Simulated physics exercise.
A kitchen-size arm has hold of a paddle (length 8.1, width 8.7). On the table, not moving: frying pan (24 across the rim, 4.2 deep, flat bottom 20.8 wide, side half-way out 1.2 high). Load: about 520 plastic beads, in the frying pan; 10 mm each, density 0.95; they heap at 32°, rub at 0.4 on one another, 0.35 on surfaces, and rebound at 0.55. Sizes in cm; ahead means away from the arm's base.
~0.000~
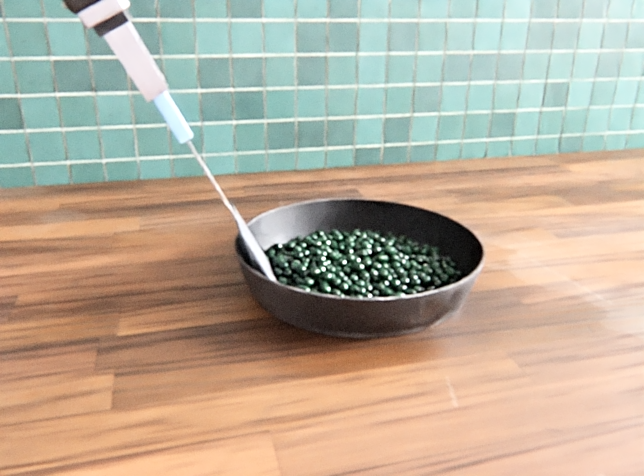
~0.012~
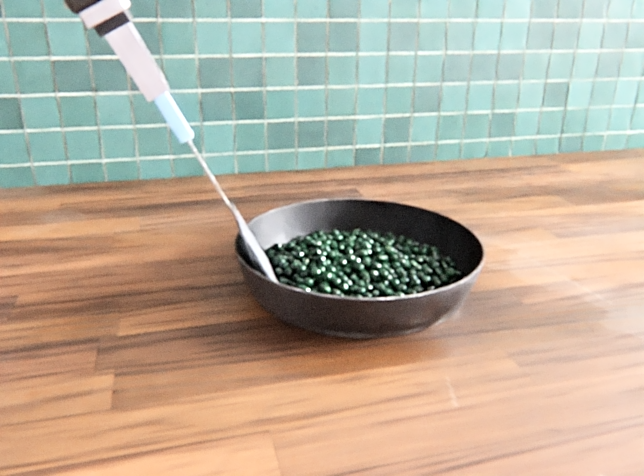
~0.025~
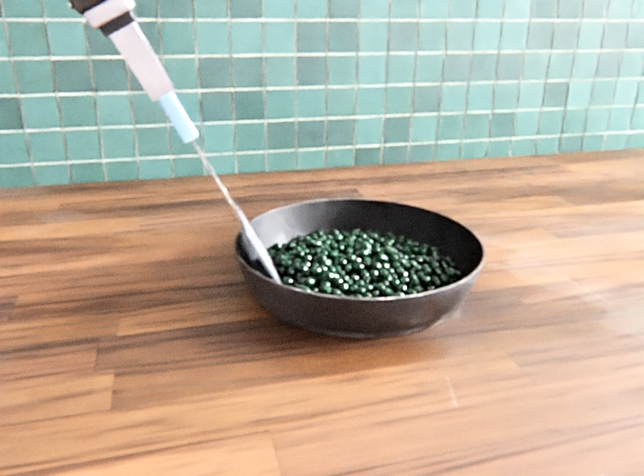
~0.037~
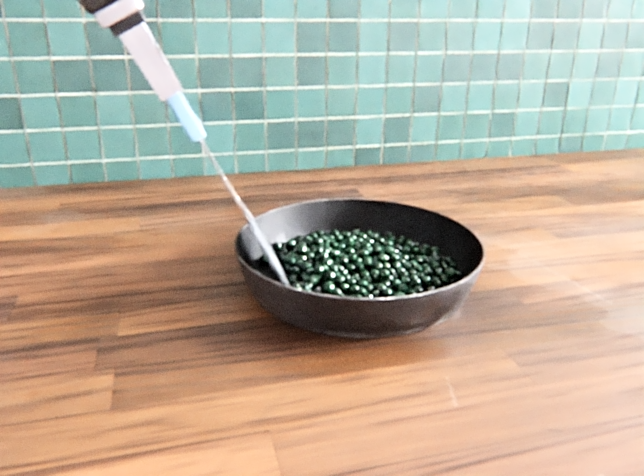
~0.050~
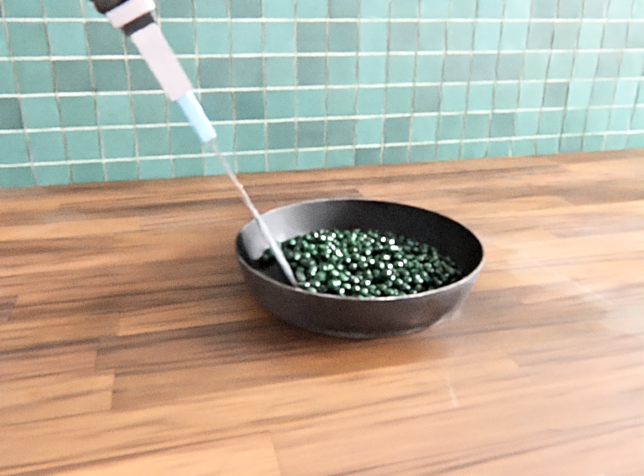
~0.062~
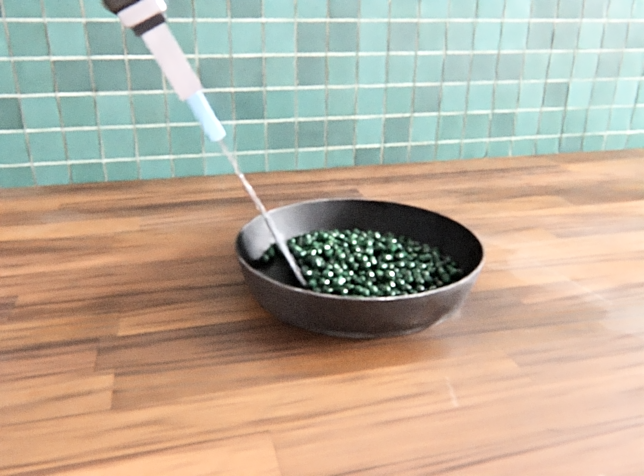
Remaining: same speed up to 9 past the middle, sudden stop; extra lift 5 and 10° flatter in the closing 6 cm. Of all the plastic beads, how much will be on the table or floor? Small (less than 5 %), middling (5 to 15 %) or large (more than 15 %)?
Answer: Middling; 5 to 15 % of the plastic beads finish on the table or floor.
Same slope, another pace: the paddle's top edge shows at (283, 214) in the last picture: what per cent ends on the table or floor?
Some 15 per cent.
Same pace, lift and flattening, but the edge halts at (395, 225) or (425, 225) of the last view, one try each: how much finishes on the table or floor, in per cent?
About 0 and 0 per cent.
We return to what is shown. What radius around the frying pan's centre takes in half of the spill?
About 26 cm.
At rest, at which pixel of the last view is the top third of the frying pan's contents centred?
Around (432, 253).
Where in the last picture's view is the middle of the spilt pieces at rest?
At about (579, 257).
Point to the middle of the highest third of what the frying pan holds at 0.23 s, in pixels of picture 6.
Around (420, 248).
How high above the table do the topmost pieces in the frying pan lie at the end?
Some 4.5 cm.
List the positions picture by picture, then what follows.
Paddle top edge at (235, 218), sloping 63°; upper third of the load around (357, 266), from x 265 to 460, top at y 235; 519 in the frying pan, in the first picture.
Paddle top edge at (236, 217), sloping 63°; upper third of the load around (357, 266), from x 265 to 460, top at y 235, in the second picture.
Paddle top edge at (240, 217), sloping 63°; upper third of the load around (355, 264), from x 265 to 460, top at y 235, in the third picture.
Paddle top edge at (247, 217), sloping 63°; upper third of the load around (351, 263), from x 265 to 460, top at y 235, in the fourth picture.
Paddle top edge at (256, 216), sloping 63°; upper third of the load around (351, 262), from x 265 to 460, top at y 235, in the fifth picture.
Paddle top edge at (264, 215), sloping 63°; upper third of the load around (353, 261), from x 265 to 460, top at y 235; 519 in the frying pan, in the sixth picture.
After 0.15 s, sloping 63°, highest piece 6 above the table; 519 in the frying pan.
After 0.23 s, sloping 60°, highest piece 6 above the table; 519 in the frying pan.
After 0.47 s, sloping 53°, highest piece 4 above the table; 477 in the frying pan, 42 on the table or floor.
After 1.52 s, sloping 53°, highest piece 4 above the table; 477 in the frying pan, 42 on the table or floor.
At rest, 477 in the frying pan, 42 on the table or floor. That is 8 % on the table or floor.
